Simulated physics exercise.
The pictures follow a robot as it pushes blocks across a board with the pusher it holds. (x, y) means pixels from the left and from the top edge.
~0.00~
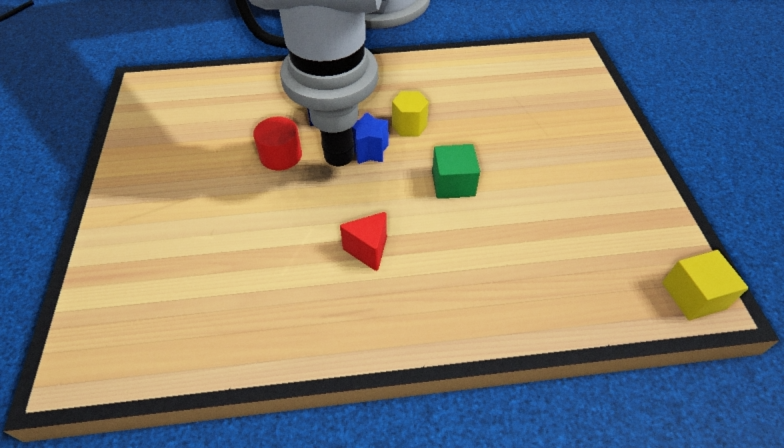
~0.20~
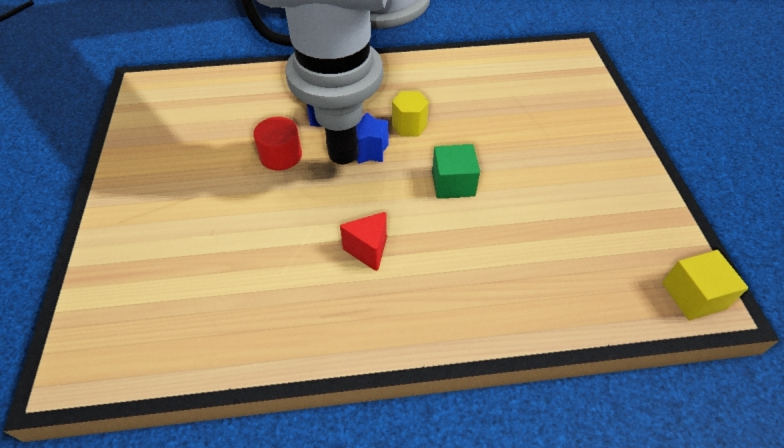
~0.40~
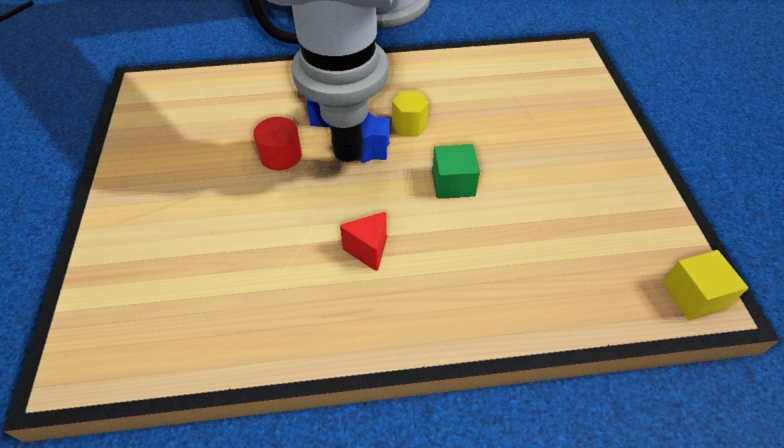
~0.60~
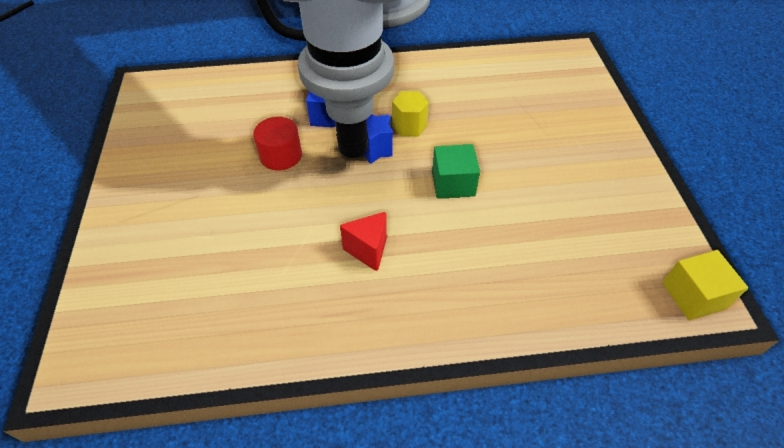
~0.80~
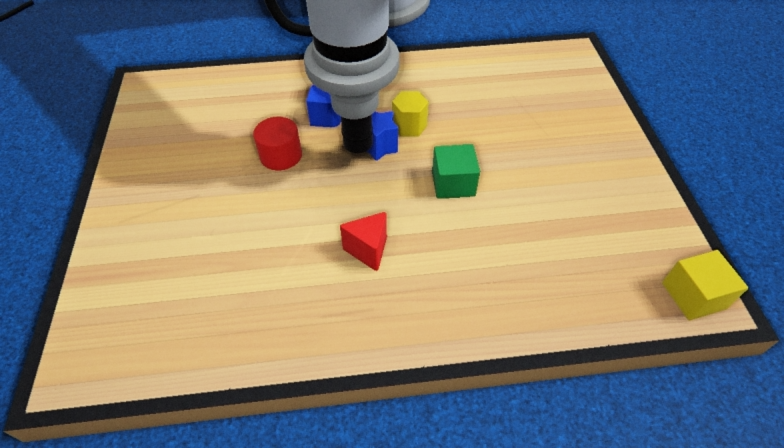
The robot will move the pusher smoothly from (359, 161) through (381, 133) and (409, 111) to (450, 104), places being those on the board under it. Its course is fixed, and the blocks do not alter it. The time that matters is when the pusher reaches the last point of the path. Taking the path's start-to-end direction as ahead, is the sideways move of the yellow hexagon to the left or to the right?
So, looking from the first point of the path to the last, the yellow hexagon moves rightwards.
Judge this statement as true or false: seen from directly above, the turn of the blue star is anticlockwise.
True - the claim holds.
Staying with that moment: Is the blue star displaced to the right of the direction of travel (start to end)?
Final answer: No.
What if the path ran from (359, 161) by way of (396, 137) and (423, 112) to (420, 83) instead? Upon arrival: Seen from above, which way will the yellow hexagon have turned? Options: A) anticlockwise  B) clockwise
That would be B.
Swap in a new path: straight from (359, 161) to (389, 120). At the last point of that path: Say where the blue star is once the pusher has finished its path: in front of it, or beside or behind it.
The pusher still has the blue star in front of it when the path ends.
The first path, step by step. One third of the way, pusher (381, 116); blue star (400, 94); yellow hexagon (431, 88), turned 45° clockwise.
Two thirds of the way, pusher (410, 93); blue star (427, 72); yellow hexagon (462, 75), turned 95° clockwise.
At the end, pusher (451, 87); blue heart-shaped block not moved; blue star (444, 62), turned 45° anticlockwise; yellow hexagon (477, 70), turned 125° clockwise.
